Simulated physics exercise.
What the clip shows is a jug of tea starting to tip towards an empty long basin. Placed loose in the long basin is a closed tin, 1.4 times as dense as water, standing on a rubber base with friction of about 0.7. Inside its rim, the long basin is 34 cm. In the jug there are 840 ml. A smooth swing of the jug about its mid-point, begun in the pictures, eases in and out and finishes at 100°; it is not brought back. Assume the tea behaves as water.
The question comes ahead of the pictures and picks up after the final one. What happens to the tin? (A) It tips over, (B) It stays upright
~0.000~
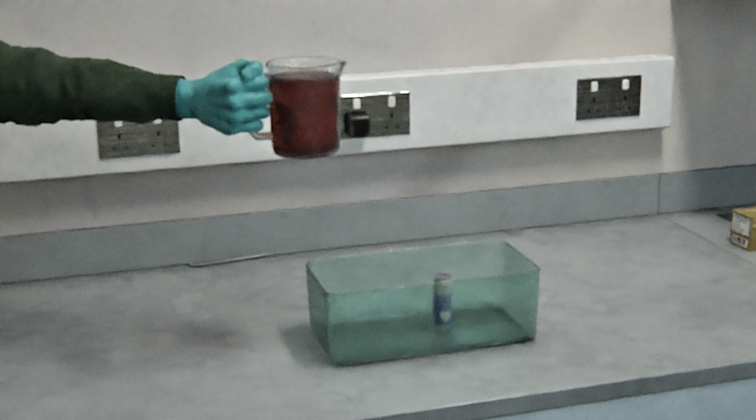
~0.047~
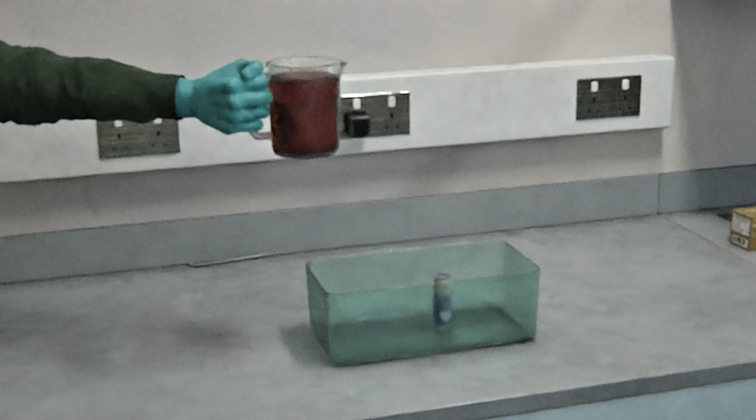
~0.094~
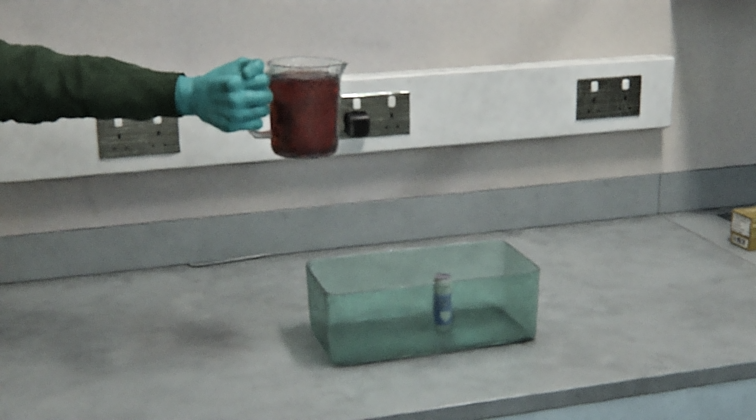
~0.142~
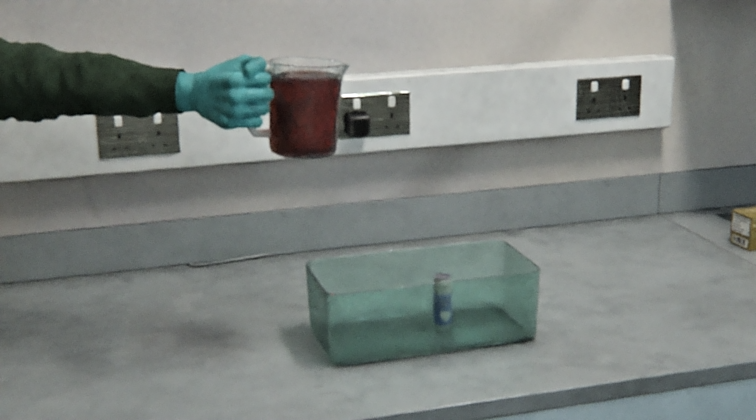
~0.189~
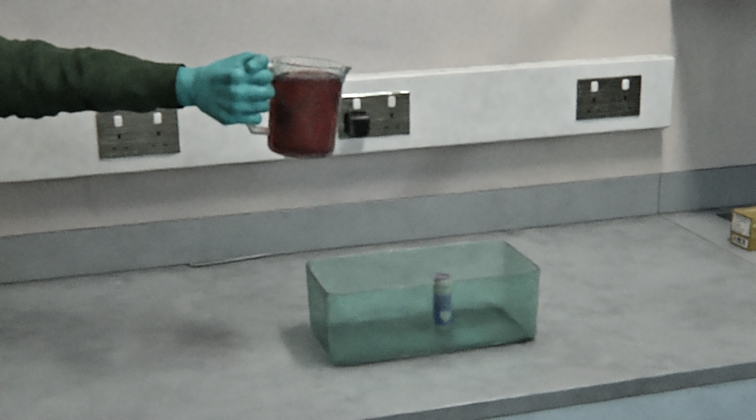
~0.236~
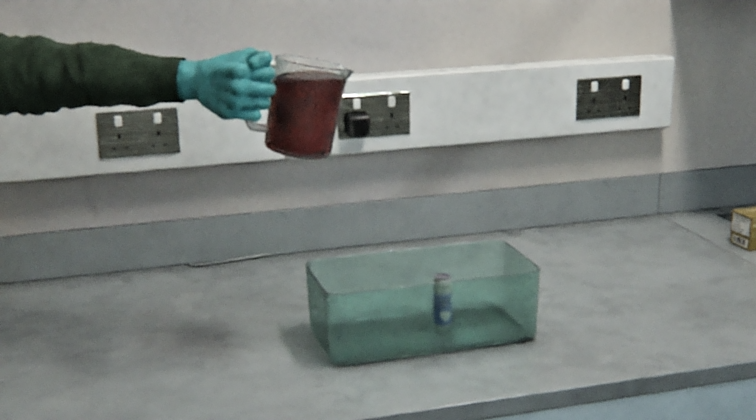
A, it tips over.
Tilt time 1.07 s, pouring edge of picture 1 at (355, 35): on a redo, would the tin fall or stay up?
Then the tin comes down.
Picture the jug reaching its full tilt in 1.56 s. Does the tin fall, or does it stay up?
Outcome - the tin comes down.
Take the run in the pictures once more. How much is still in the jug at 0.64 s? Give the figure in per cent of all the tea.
Around 84 percent.
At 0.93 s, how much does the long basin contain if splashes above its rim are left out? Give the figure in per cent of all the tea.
About 28 per cent.
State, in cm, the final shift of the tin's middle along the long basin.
Net tin displacement: Roughly 8.5 cm.
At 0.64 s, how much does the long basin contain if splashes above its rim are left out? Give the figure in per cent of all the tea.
Roughly 0 per cent.
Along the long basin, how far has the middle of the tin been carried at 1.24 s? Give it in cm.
Near 8 cm.
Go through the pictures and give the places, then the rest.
The first picture shows tilt 0°; pouring edge (346, 61); surface from (269, 78) to (337, 73); the long basin's rim runs from (316, 279) to (522, 255); the tin's top is at (442, 279).
The second picture shows tilt 0°; pouring edge (346, 61); surface from (269, 77) to (336, 73).
The third picture shows tilt 2°; pouring edge (347, 62); surface from (270, 77) to (337, 74).
The fourth picture shows tilt 4°; pouring edge (349, 64); surface from (271, 77) to (339, 74).
The fifth picture shows tilt 8°; pouring edge (351, 67); surface from (273, 78) to (341, 74).
The sixth picture shows tilt 12°; pouring edge (354, 70); surface from (274, 79) to (344, 75).
Then, 0.64 s in, the tilt is 65° and 85 per cent is still to pour; the tin stands where it began.
Then, 0.93 s in, the tilt is 96° and 38 per cent is still to pour; the tin stands 2 cm from where it began.
Then, 1.24 s in, the tilt is 100° and 7 per cent is still to pour; the tin lies on its side.
Then, 1.57 s in, the tilt is 100° and 1 per cent is still to pour; the tin lies on its side.
Finally, the tin lies on its side.
